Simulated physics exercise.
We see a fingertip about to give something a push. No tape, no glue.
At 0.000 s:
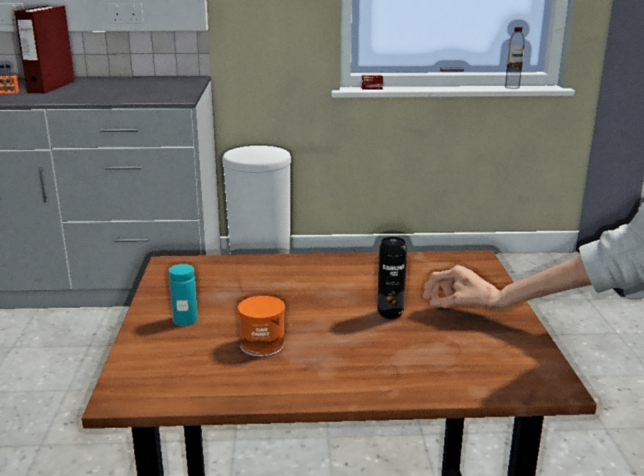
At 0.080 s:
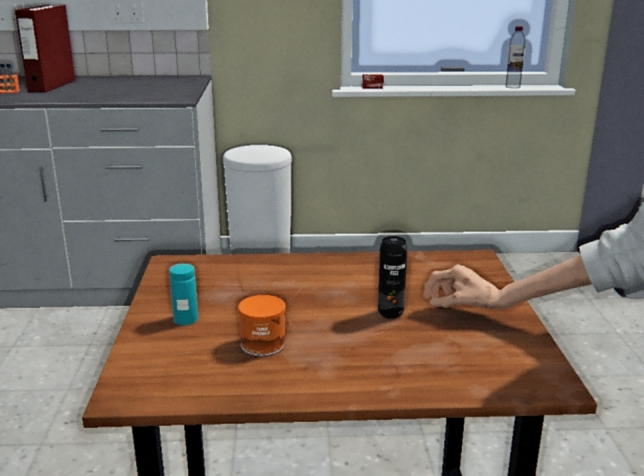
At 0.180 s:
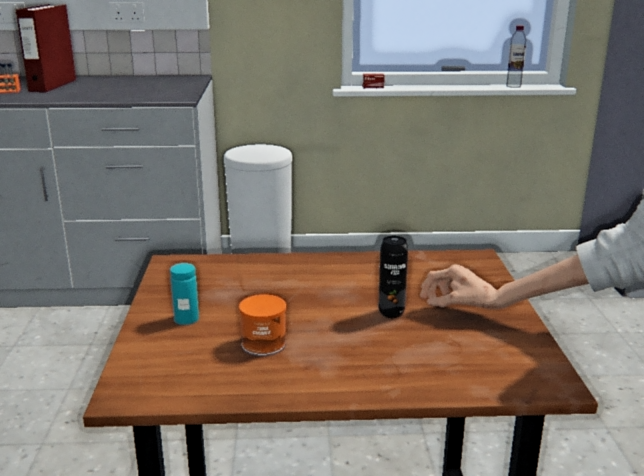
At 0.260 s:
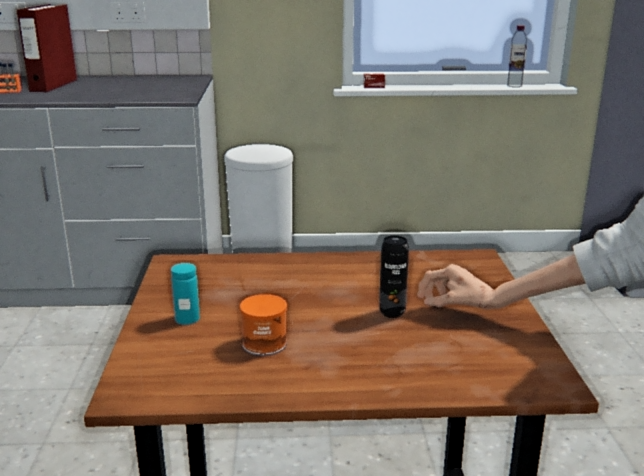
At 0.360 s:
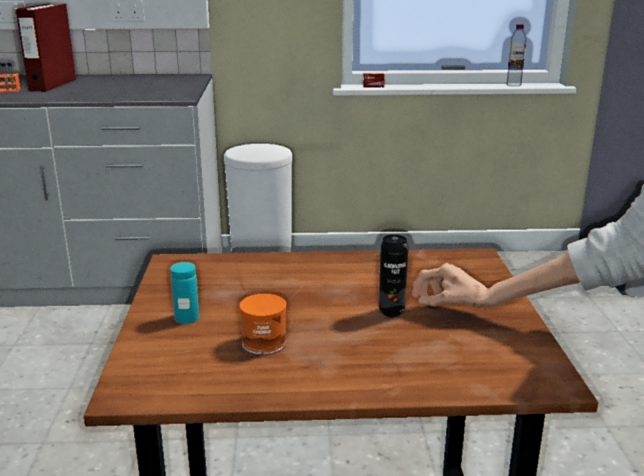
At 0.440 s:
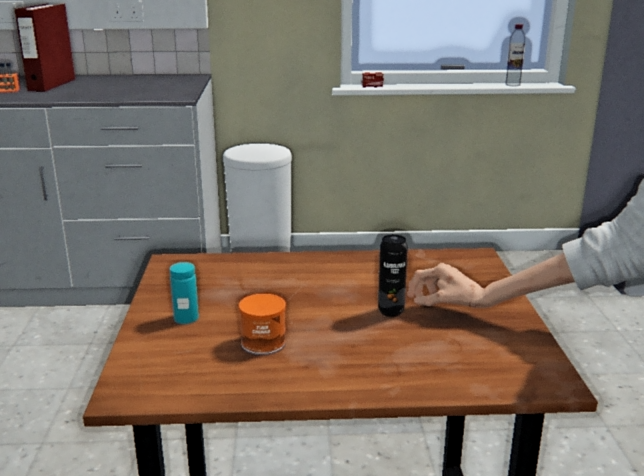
A hand edging slightly left toward a black can on a wooden table, with an orange-lidded jar and teal bottle standing still.
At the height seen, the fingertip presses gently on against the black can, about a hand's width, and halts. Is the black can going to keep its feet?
The black can is still upright.
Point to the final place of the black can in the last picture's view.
Near (333, 278).
By 0.74 s, black can moved a little near (384, 276).
By 1.14 s, black can moved about its own width near (364, 277).
By 1.44 s, black can moved well along near (349, 278).
By 1.74 s, black can moved well along near (334, 278).
When it is over (2.6 s), moved from the start, black can. End places, in pixels of the last picture, black can near (333, 278).
